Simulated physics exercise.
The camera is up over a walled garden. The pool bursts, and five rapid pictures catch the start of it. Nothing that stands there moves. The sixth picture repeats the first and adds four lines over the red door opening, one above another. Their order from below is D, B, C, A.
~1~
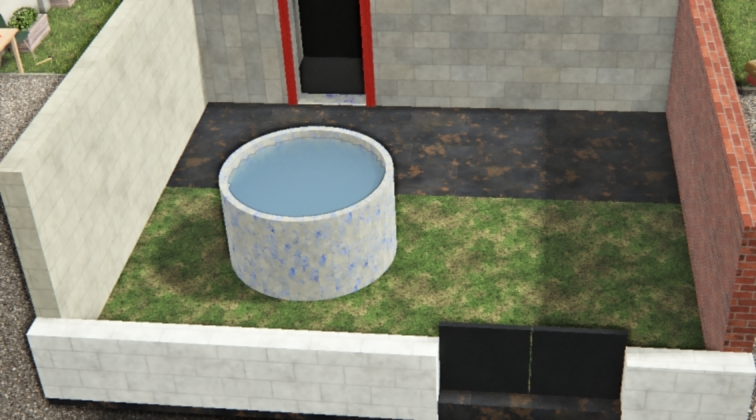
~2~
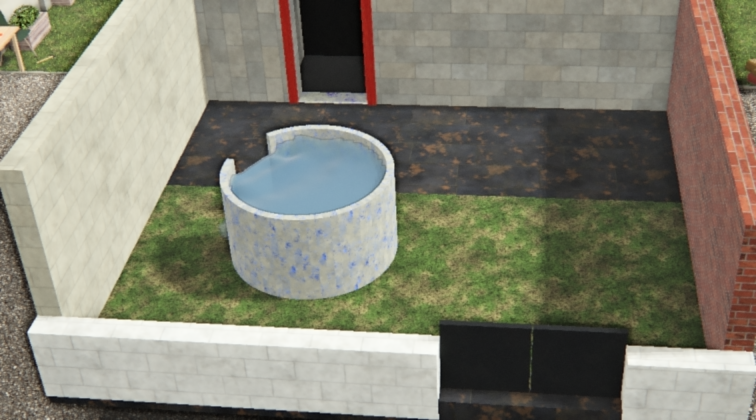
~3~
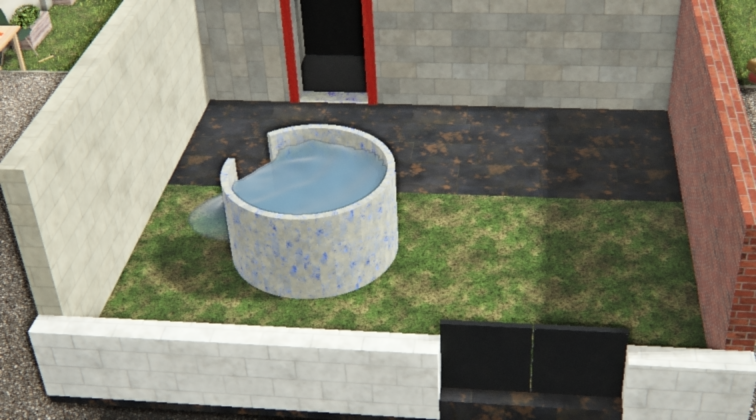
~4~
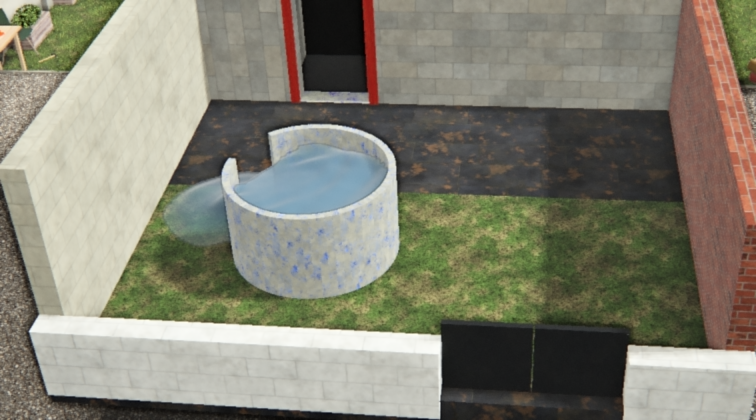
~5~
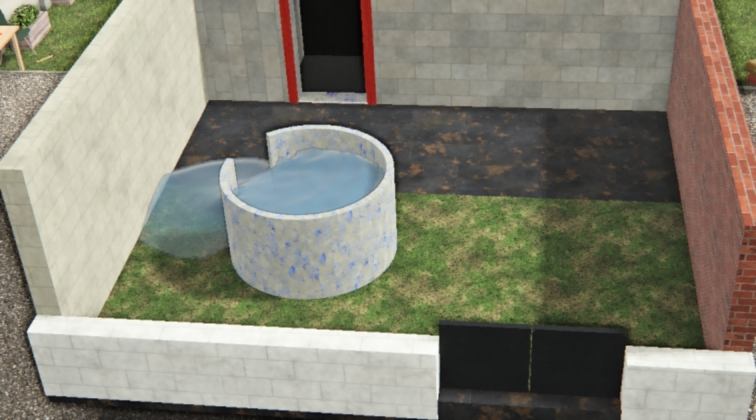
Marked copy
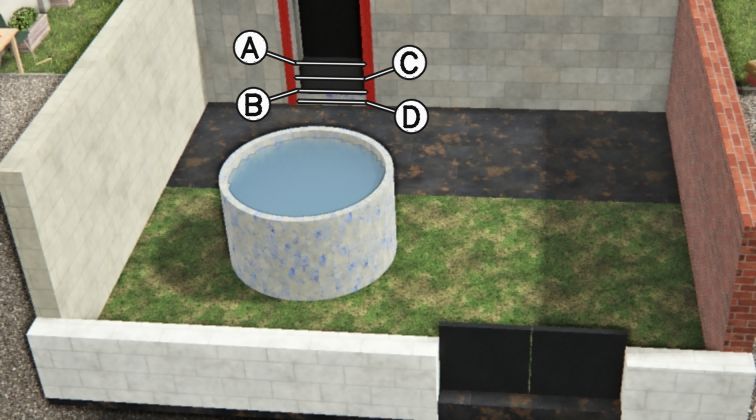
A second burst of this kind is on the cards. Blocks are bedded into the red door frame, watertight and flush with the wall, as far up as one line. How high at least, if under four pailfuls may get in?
Use mark B.
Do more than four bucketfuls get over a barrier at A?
No.
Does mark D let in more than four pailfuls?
Yes.
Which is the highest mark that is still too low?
Here it is mark D.
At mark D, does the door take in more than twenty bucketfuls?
No.
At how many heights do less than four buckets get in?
Three.
In white, A at (329, 63); B at (331, 91); C at (330, 78); D at (332, 101); from the bottom up D, B, C, A.
With A, nothing gets over.
With B, nothing gets over.
With C, nothing gets over.
With D, about 8 bucketfuls get in.
